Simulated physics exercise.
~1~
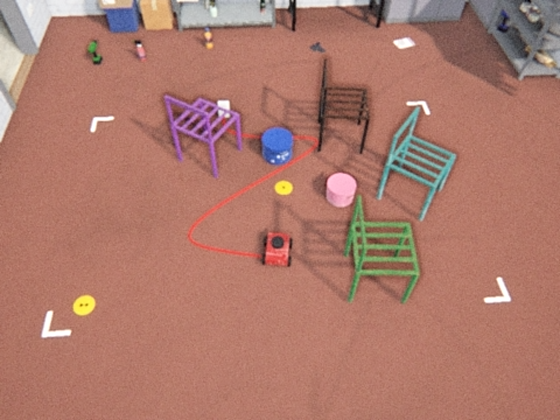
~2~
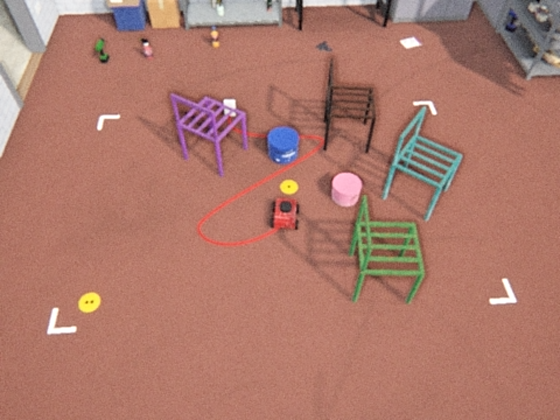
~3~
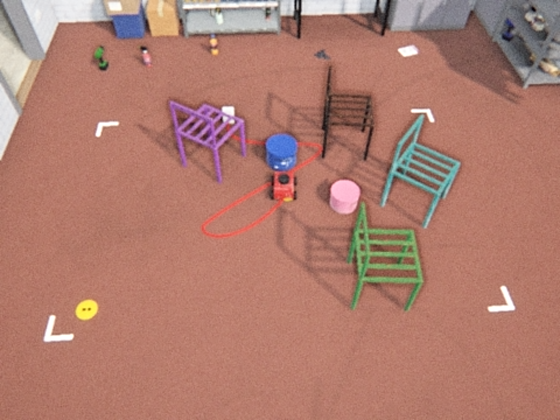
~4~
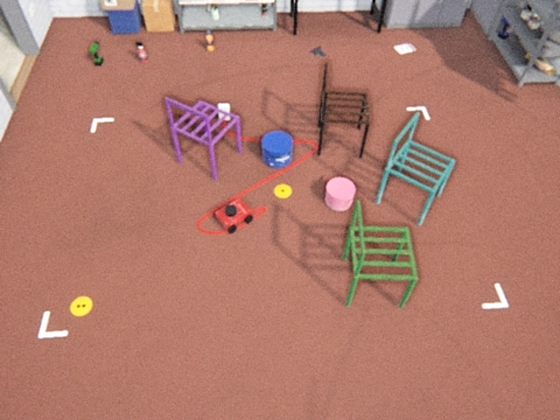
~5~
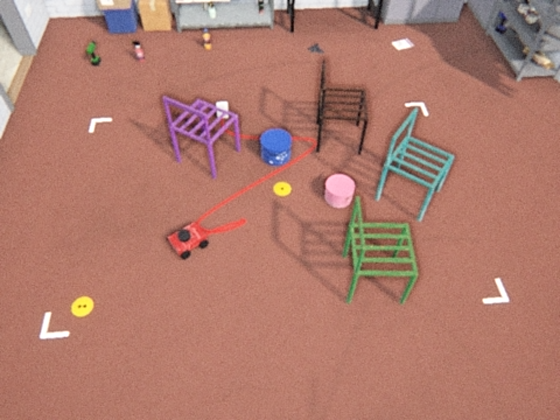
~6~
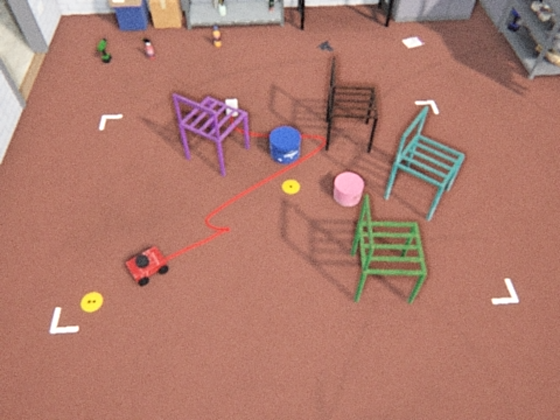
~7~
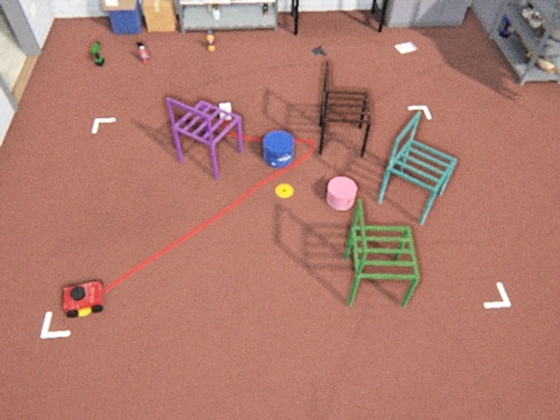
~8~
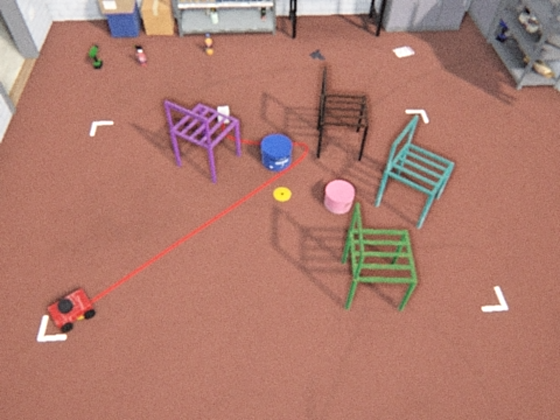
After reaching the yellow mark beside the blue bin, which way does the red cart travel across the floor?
It travels to the left, and also down toward the yellow mark near the lower corner.
